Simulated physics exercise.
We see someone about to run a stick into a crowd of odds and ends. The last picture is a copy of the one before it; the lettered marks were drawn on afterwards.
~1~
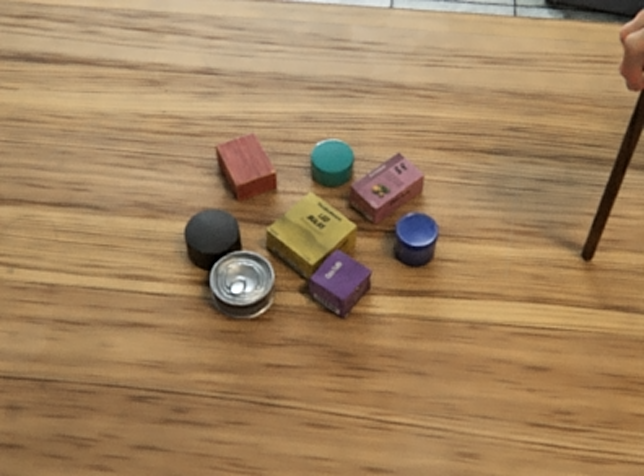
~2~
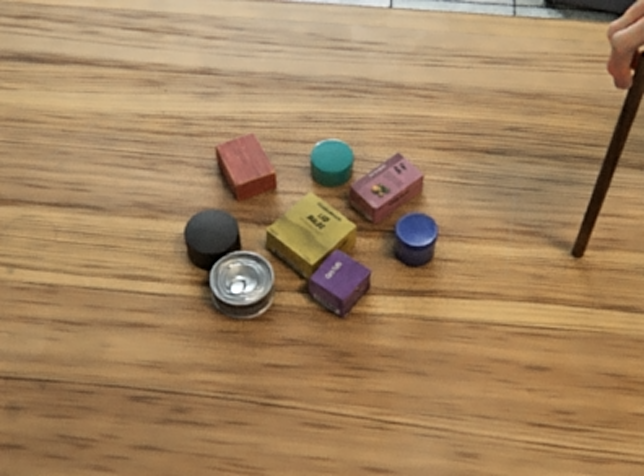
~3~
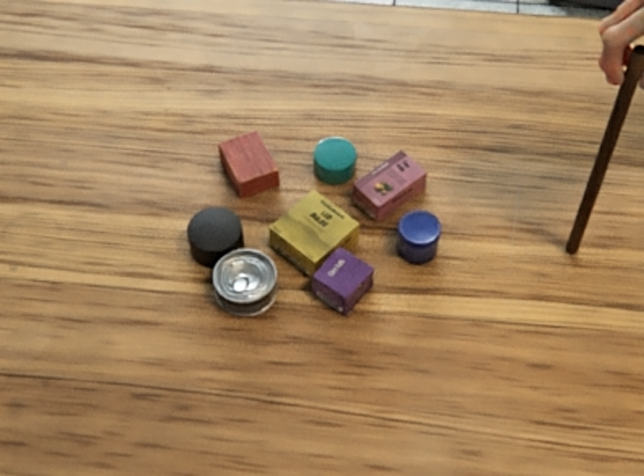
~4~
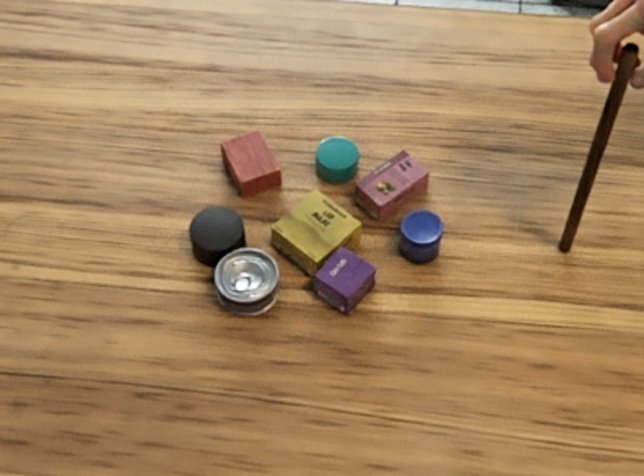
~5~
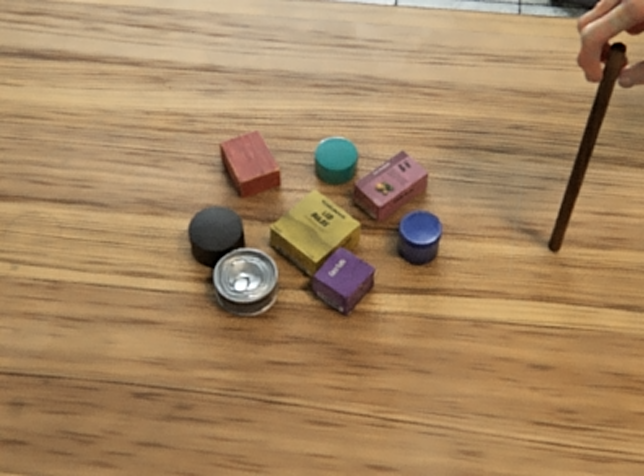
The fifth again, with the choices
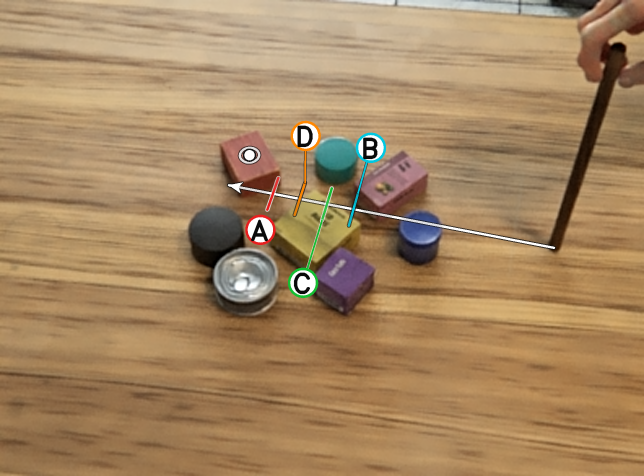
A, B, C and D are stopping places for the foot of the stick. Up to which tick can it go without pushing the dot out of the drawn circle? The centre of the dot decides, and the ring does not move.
No farther than A.
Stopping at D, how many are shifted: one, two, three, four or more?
In all, two.
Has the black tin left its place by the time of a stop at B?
No.
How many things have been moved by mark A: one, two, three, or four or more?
It has moved two.
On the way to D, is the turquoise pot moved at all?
By then, yes.
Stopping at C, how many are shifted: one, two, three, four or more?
It has moved two.
On the copy, A at (273, 194); B at (354, 209); C at (327, 204); D at (299, 199); the arrow from (554, 248) to (229, 185); the white dot at (250, 155).
On A. First, foot of the stick (450, 229).
Then, foot of the stick (350, 210); pink box (378, 178); turquoise pot (333, 152).
Finally, foot of the stick (273, 195); pink box (378, 178); turquoise pot (332, 151); the dot is still in its ring.
By contrast, B keeps the dot in but is short; C keeps the dot in but is short; D keeps the dot in but is short.
